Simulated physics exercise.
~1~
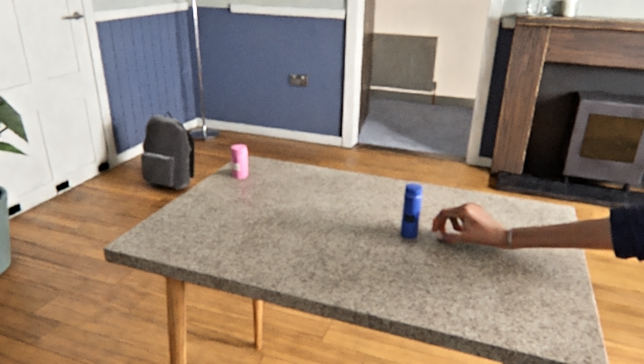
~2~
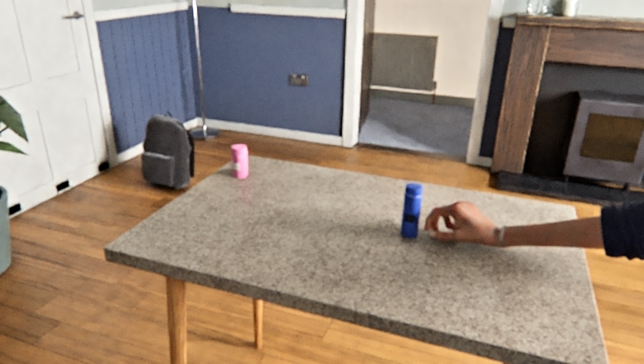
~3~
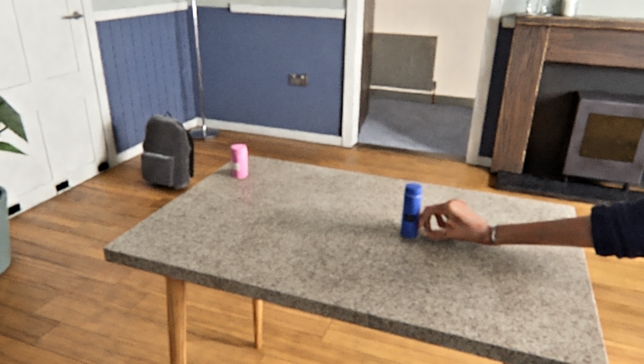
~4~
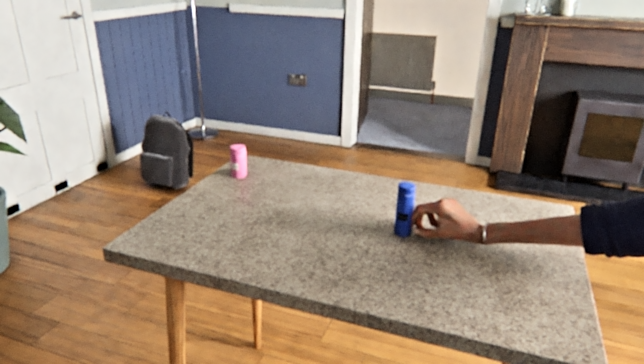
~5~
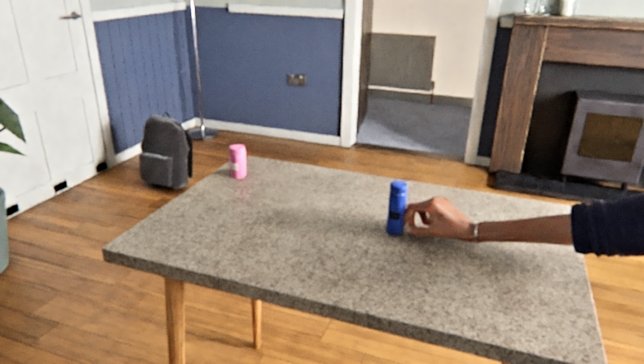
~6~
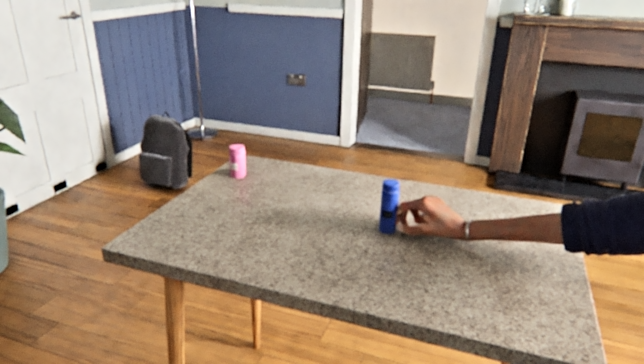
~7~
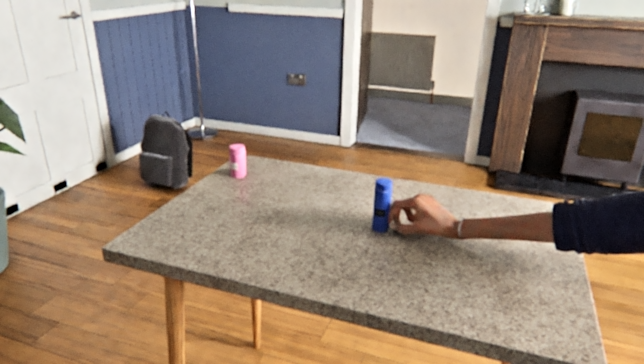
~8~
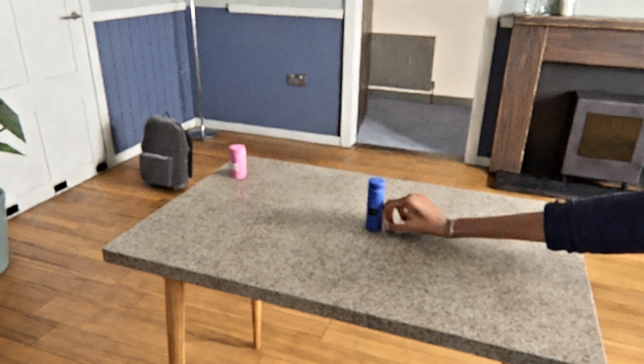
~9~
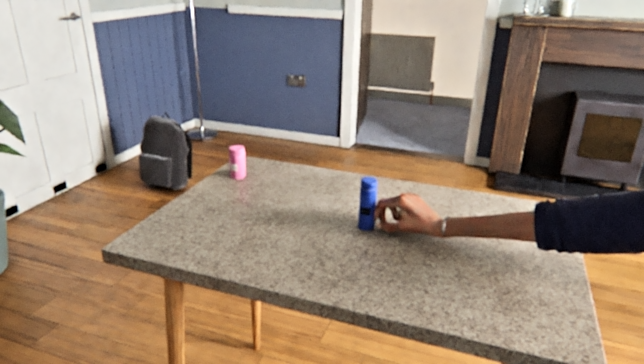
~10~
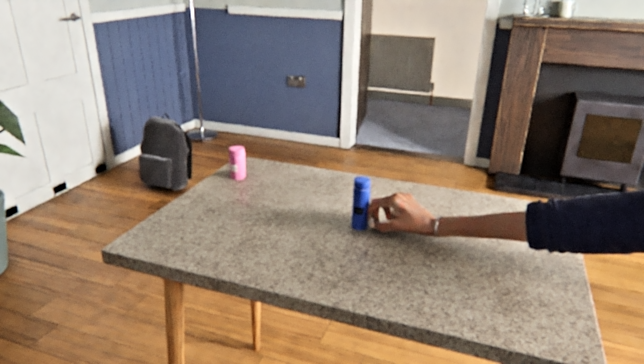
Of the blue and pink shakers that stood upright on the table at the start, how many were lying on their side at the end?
None of them were lying on their side, as both the blue shaker and the pink shaker were still standing upright at the end.
